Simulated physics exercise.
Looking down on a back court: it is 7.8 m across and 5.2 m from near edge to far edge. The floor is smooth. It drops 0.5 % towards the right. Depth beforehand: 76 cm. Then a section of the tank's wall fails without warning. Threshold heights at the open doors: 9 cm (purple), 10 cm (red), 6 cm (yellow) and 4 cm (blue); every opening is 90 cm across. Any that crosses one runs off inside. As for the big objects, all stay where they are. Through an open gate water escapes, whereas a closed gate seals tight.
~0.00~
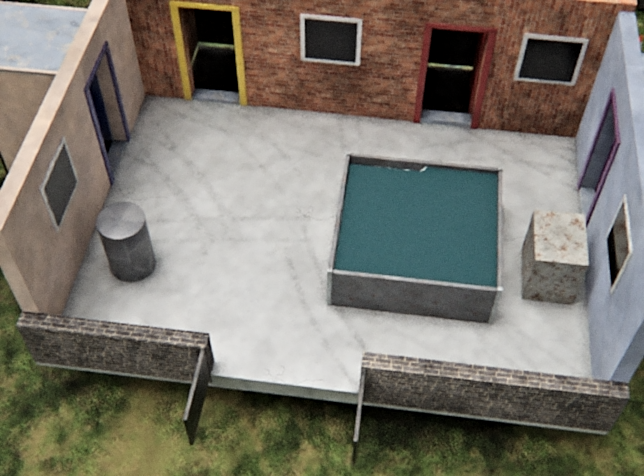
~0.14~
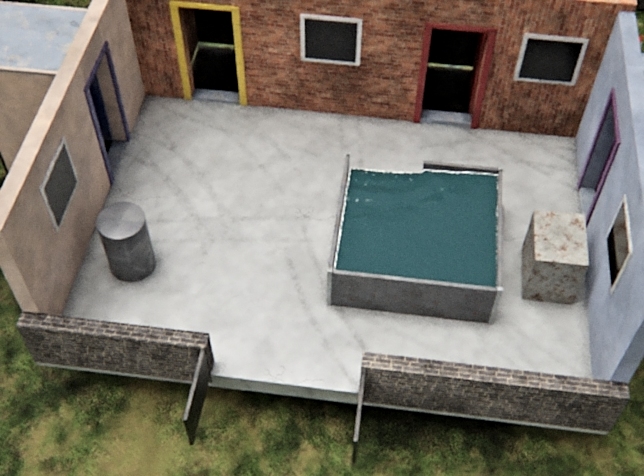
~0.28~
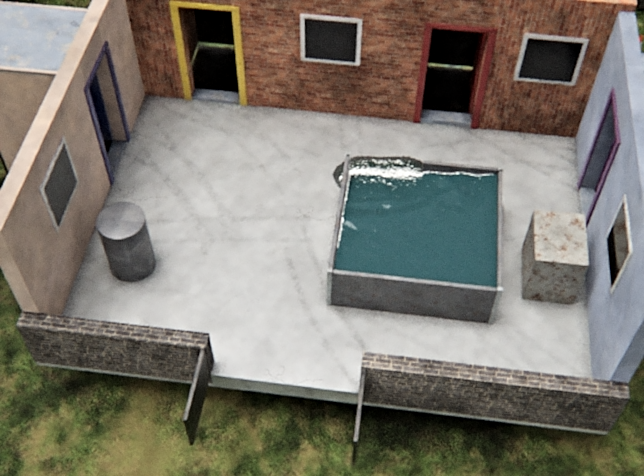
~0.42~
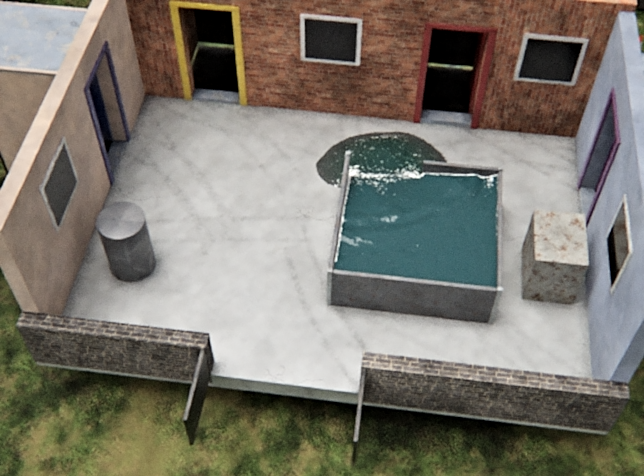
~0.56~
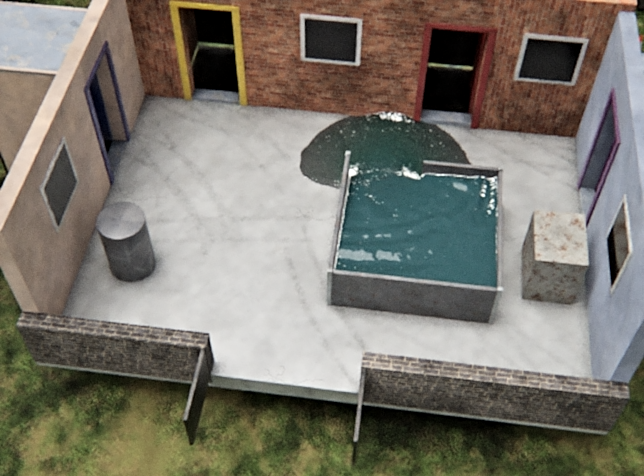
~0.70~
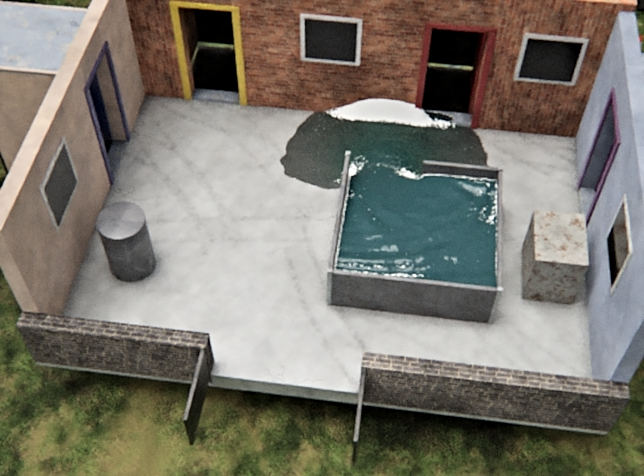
Walled courtyard with water pouring from the far side of a square tank and spreading across pale floor to the brick wall.
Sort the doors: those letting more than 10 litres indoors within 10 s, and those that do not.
The purple door is among those letting more in; the red door is among those letting more in; the yellow door is among those letting more in; the blue door is among those letting more in.
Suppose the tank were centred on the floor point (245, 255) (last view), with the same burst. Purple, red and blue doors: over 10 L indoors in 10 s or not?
Purple: Beyond limit; red: Within limit; blue: Beyond limit.
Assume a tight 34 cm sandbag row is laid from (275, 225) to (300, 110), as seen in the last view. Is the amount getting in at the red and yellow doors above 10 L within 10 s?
Then the red door is over the mark and the yellow door is short of it.
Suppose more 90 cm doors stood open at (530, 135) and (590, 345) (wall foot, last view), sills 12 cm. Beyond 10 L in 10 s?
First door beyond the limit, second door short of the limit.
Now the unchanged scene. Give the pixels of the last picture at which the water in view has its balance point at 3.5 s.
Roughly (368, 197).
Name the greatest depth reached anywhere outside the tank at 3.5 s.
Peak depth: Approx. 30 cm.
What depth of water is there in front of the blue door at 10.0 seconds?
Roughly 8.5 cm deep.
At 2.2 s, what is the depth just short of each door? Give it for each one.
Door by door in cm, purple shows 2, red shows 26, yellow shows 11, blue shows 1.
After 1.4 s water covers 20 % of the floor and is deepest (50 cm) near (381, 126); purple door not reached, red door 27 cm at the sill, 40 L in, yellow door 3 cm at the sill, 0 L in, blue door not reached.
After 2.2 s water covers 30 % of the floor and is deepest (44 cm) near (382, 119); purple door not reached, red door 26 cm at the sill, 116 L in, yellow door 11 cm at the sill, 2 L in, blue door not reached.
After 3.5 s water covers 50 % of the floor and is deepest (30 cm) near (381, 126); purple door 13 cm at the sill, 6 L in, red door 21 cm at the sill, 204 L in, yellow door 9 cm at the sill, 11 L in, blue door 17 cm at the sill, 61 L in.
After 6.0 s water covers 80 % of the floor and is deepest (21 cm) near (567, 160); purple door 13 cm at the sill, 22 L in, red door 14 cm at the sill, 272 L in, yellow door 7 cm at the sill, 22 L in, blue door 13 cm at the sill, 170 L in.
After 10.0 s water covers 100 % of the floor and is deepest (17 cm) near (582, 405); purple door 13 cm at the sill, 48 L in, red door 7 cm at the sill, 289 L in, yellow door 6 cm at the sill, 40 L in, blue door 9 cm at the sill, 243 L in.
